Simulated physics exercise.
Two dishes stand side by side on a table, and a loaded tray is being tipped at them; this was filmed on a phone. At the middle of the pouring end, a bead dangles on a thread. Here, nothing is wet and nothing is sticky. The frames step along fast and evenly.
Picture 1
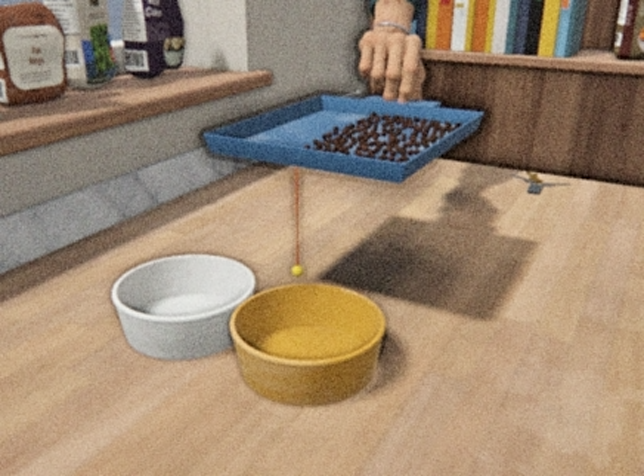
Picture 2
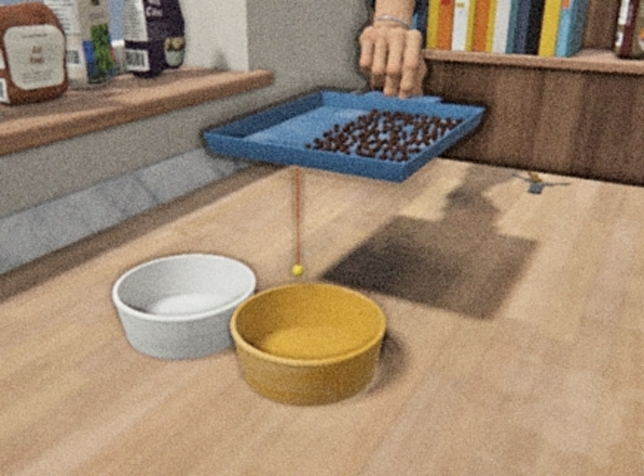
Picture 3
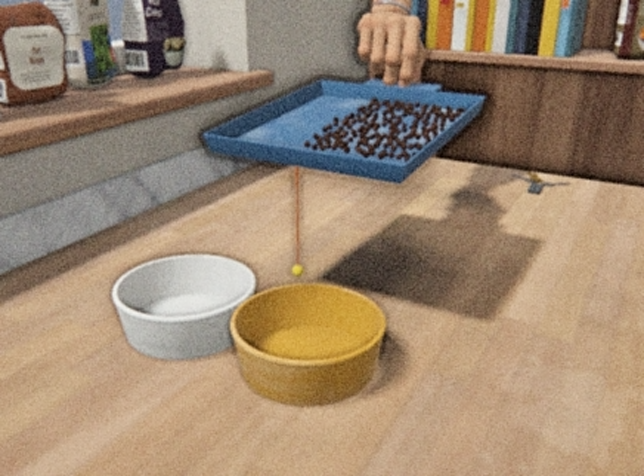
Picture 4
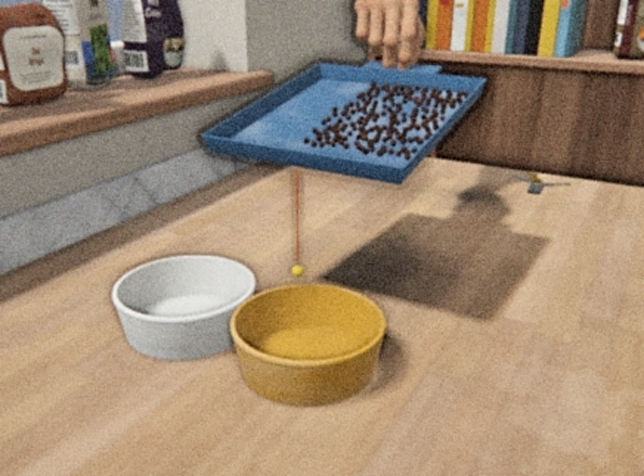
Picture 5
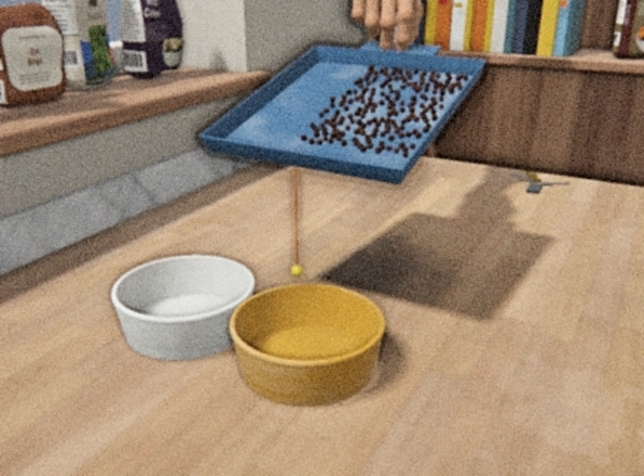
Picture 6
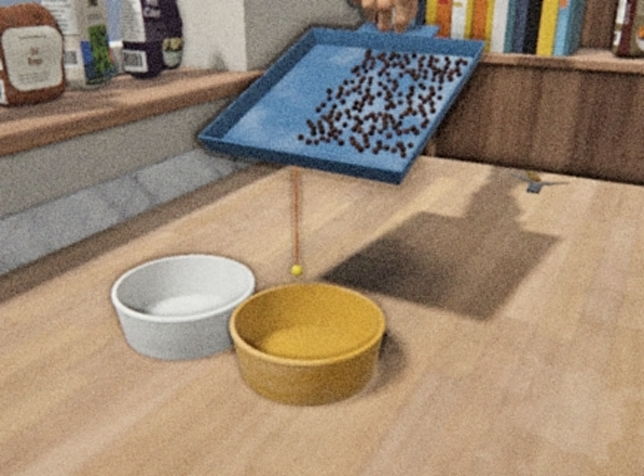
A hand tilts a blue tray of small dark berries, which spread across its surface.
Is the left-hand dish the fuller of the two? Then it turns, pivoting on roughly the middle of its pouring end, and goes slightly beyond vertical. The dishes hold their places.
No, the right-hand dish is fuller.
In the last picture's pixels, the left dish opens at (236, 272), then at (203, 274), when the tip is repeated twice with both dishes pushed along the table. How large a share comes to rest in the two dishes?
In order, about 70 and 80 in a hundred.
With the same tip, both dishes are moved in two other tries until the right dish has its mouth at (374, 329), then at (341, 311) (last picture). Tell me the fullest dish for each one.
With the dishes at the first place it's the right-side dish, and at the second it's the right-side dish.
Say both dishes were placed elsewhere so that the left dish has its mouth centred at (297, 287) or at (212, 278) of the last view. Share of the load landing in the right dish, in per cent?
Around 20 and then 80 per cent.
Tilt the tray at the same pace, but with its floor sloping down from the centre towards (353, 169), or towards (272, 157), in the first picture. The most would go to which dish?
Case one: The dish at right. Case two: The dish at left.
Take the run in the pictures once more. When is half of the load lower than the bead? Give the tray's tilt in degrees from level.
Angle reached: About 105°.
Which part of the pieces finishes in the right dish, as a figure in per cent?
My estimate is about 90 in a hundred.
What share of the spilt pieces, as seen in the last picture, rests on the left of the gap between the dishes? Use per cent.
Share on the left: Near 10 %.
Soon, tray tipped steeply; most on the tray; a stray few in the right dish; a stray few outside both; about a quarter in the air.
A while on, tray tipped past a quarter turn; about a quarter on the tray; about a third in the right dish; a stray few in the left dish; a small part outside both; about a third in the air.
Towards the end, tray tipped past a quarter turn; most in the right dish; a stray few in the left dish; a small part outside both.
Finally, tray tipped past a quarter turn; most in the right dish; a stray few in the left dish; a small part outside both.
